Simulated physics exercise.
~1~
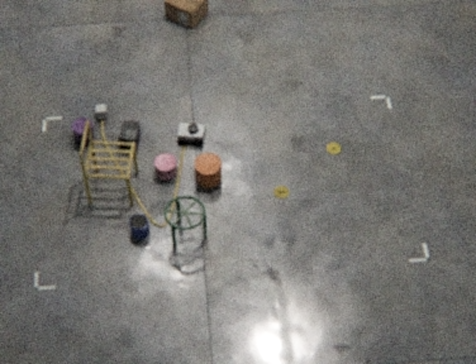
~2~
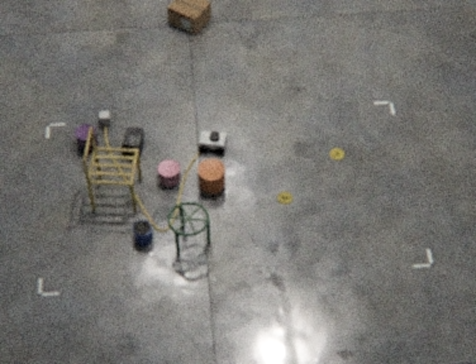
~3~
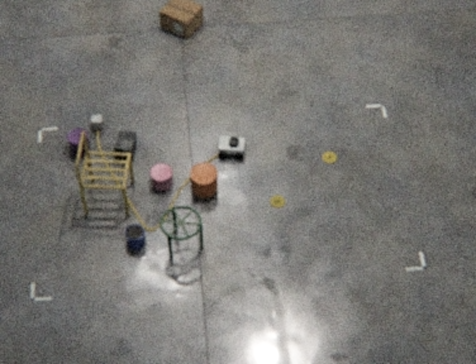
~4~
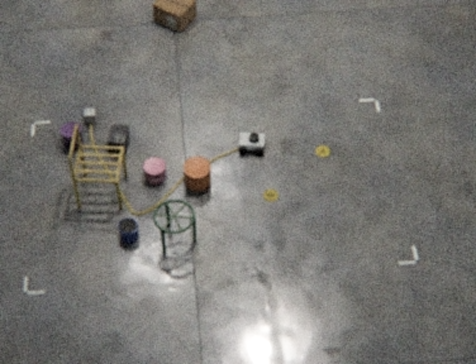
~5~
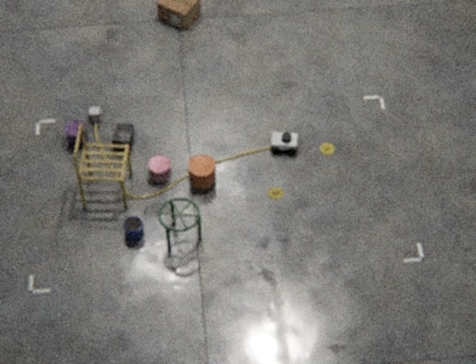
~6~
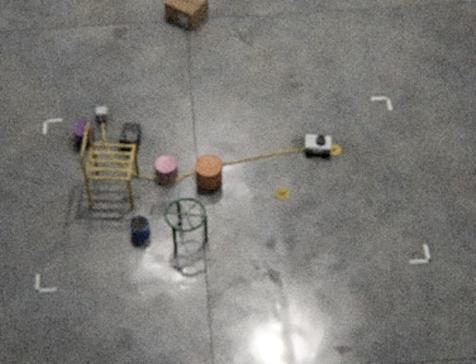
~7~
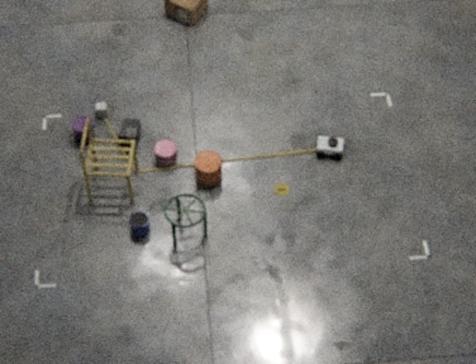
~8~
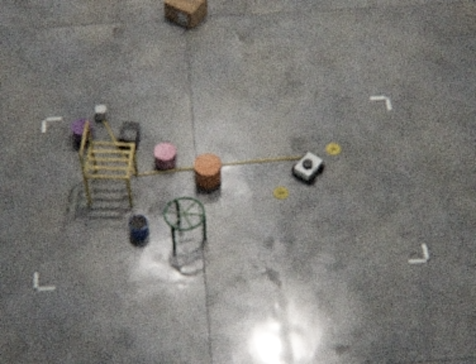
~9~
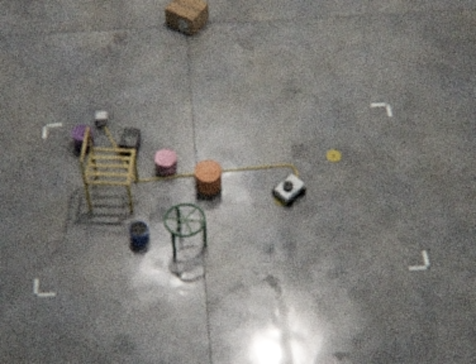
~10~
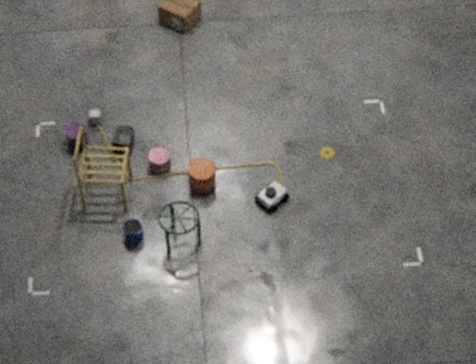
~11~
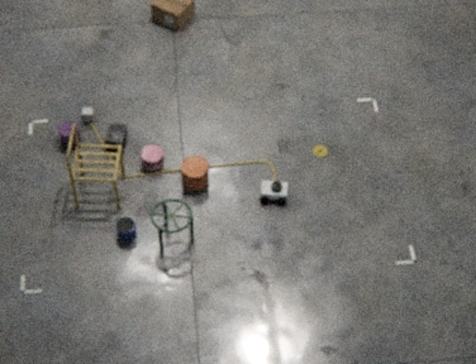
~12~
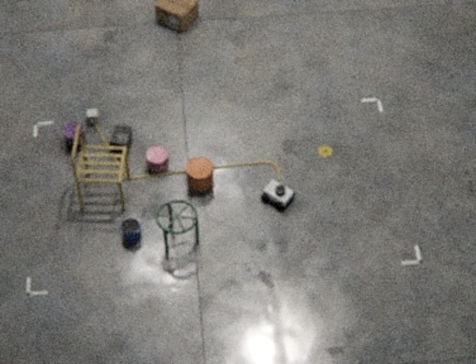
Tethered white cart moving right past buckets and a yellow frame, its lead tightening and nudging the pink bucket, then turning back down-left and stopping.
